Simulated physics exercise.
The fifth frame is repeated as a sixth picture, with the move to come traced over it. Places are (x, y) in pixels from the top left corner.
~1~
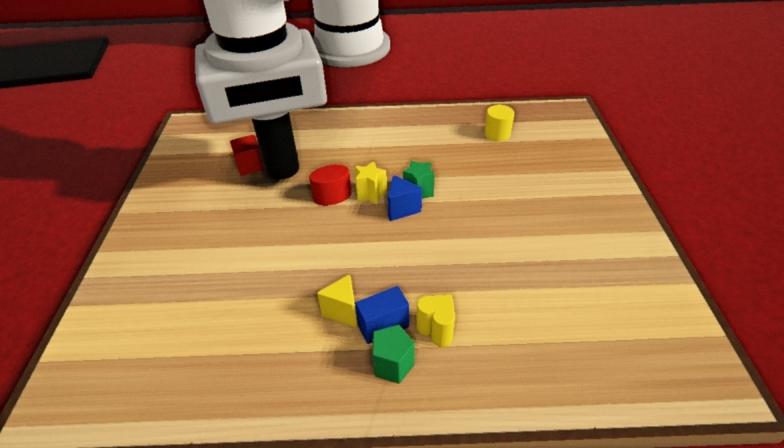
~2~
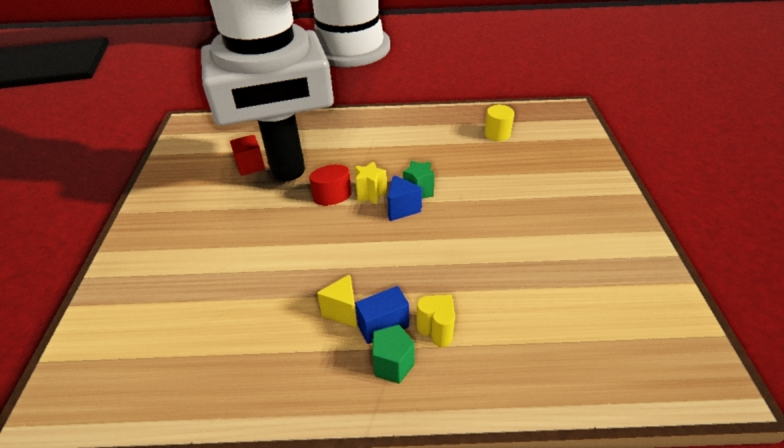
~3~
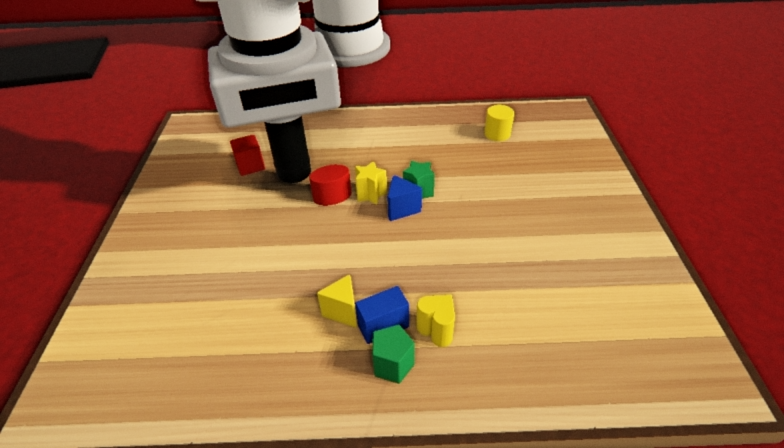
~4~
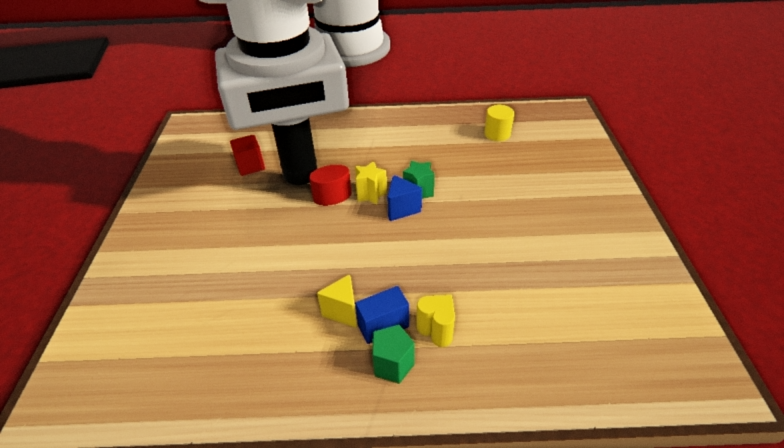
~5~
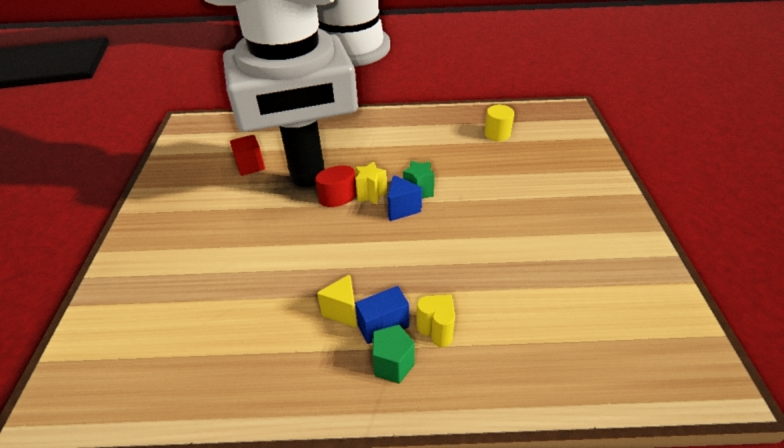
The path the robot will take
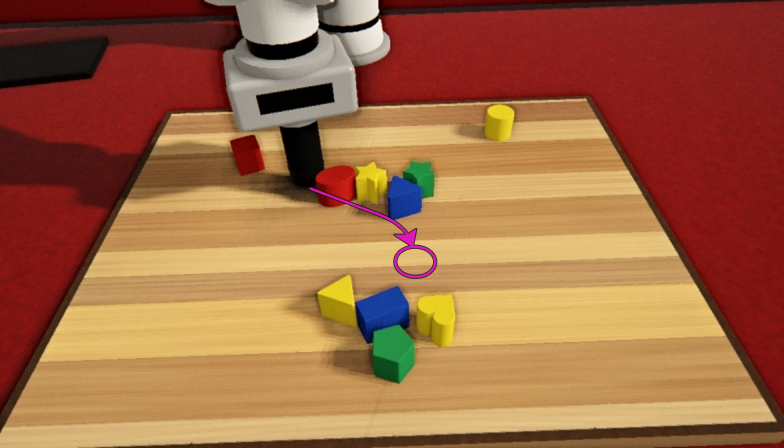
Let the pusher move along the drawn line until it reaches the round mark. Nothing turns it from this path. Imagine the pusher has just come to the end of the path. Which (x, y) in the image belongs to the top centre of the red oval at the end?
It ends at (432, 194).
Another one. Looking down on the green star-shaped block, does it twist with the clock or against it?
It turns round clockwise.
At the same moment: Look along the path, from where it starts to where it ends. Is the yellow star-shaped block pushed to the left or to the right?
Moves left.
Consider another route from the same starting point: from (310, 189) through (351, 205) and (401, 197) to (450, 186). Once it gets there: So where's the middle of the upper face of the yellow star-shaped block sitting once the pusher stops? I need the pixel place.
(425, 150)
The drawn path runs from (310, 189) by way of (353, 204) and (396, 224) to (415, 261).
The first path, step by step. One third of the way, pusher at (352, 194); red oval at (383, 182), turned 50° anticlockwise; yellow star-shaped block at (400, 165), turned 45° anticlockwise; blue triangle at (410, 186), turned 20° clockwise; green star-shaped block at (427, 166), turned 20° clockwise.
Two thirds of the way, pusher at (397, 213); red oval at (428, 192), turned 105° anticlockwise; yellow star-shaped block at (404, 165), turned 80° anticlockwise; blue triangle at (451, 184), turned 35° anticlockwise; green star-shaped block at (431, 164), turned 45° clockwise.
At the end, pusher at (415, 250); red oval at (432, 194), turned 115° anticlockwise; yellow star-shaped block at (404, 165), turned 80° anticlockwise; blue triangle at (453, 184), turned 45° anticlockwise; green star-shaped block at (431, 164), turned 45° clockwise.
